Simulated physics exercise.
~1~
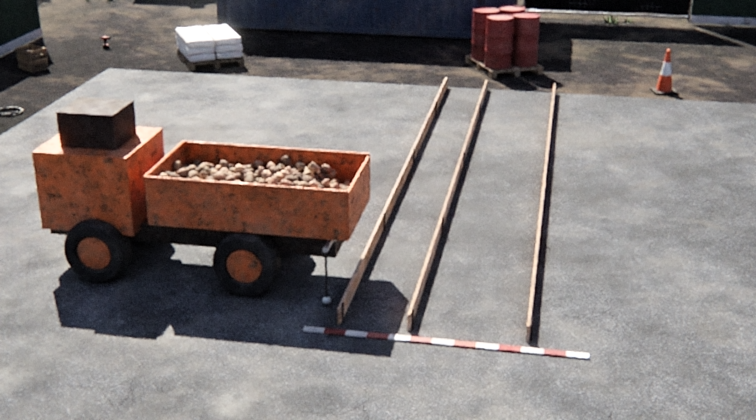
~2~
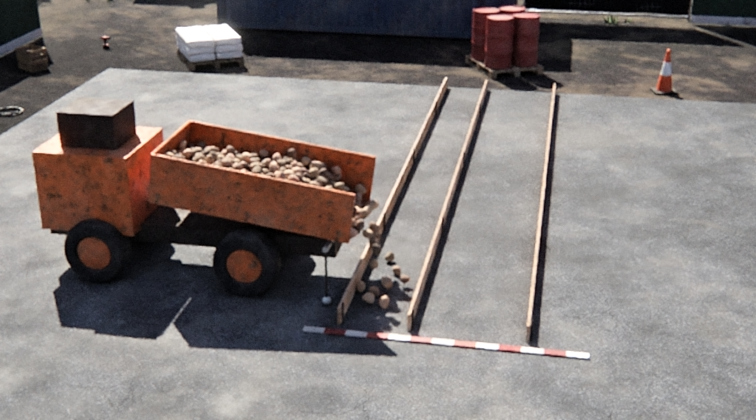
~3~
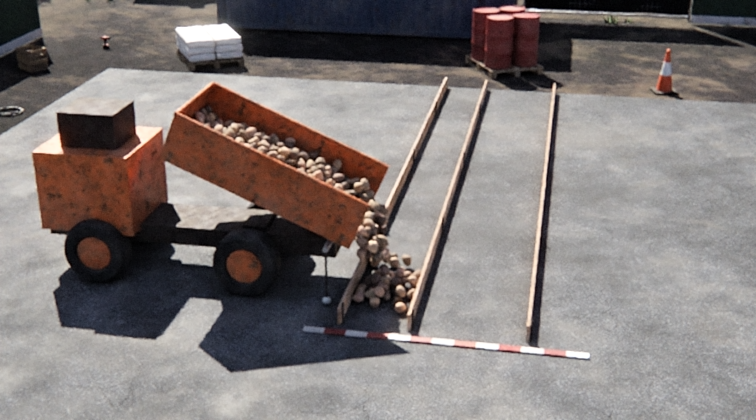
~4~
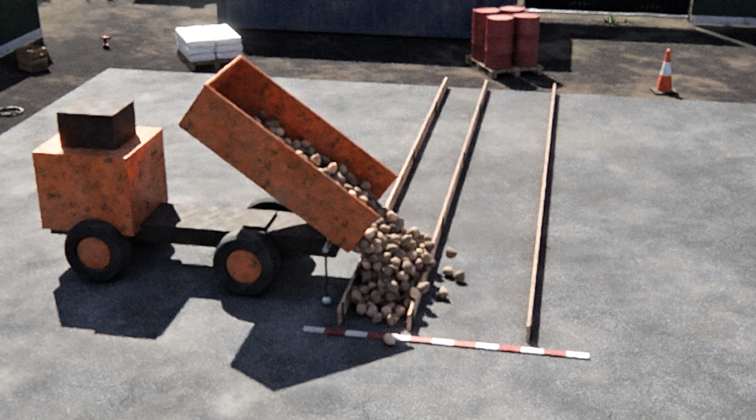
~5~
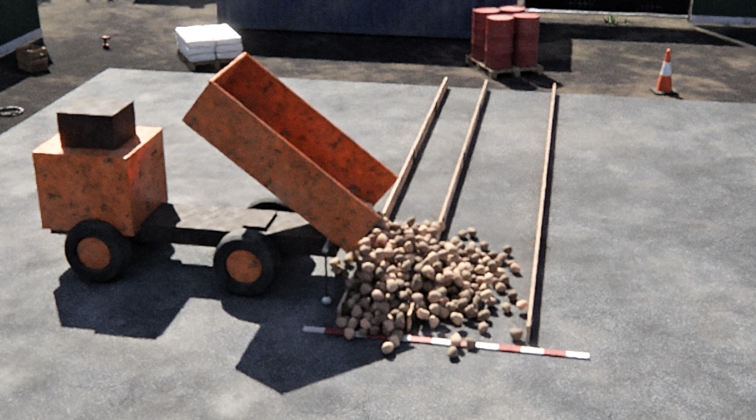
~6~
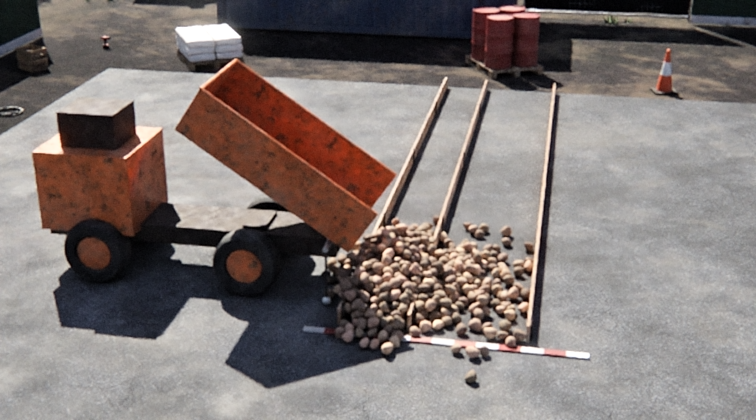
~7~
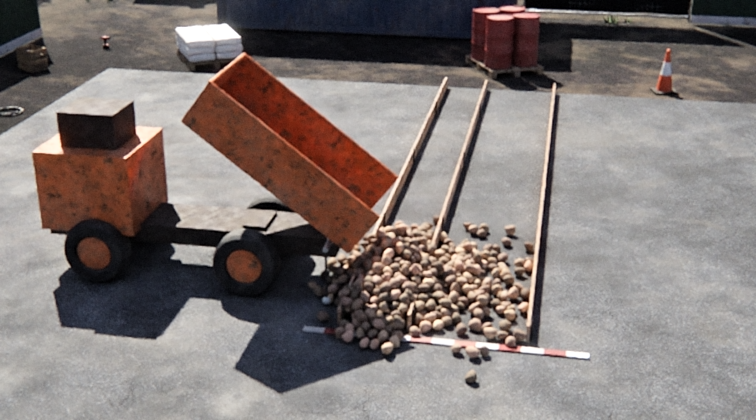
Orange tipper truck raising its bed and pouring brown stones over wooden planks, jerking briefly, then standing tilted and empty beside the heap.
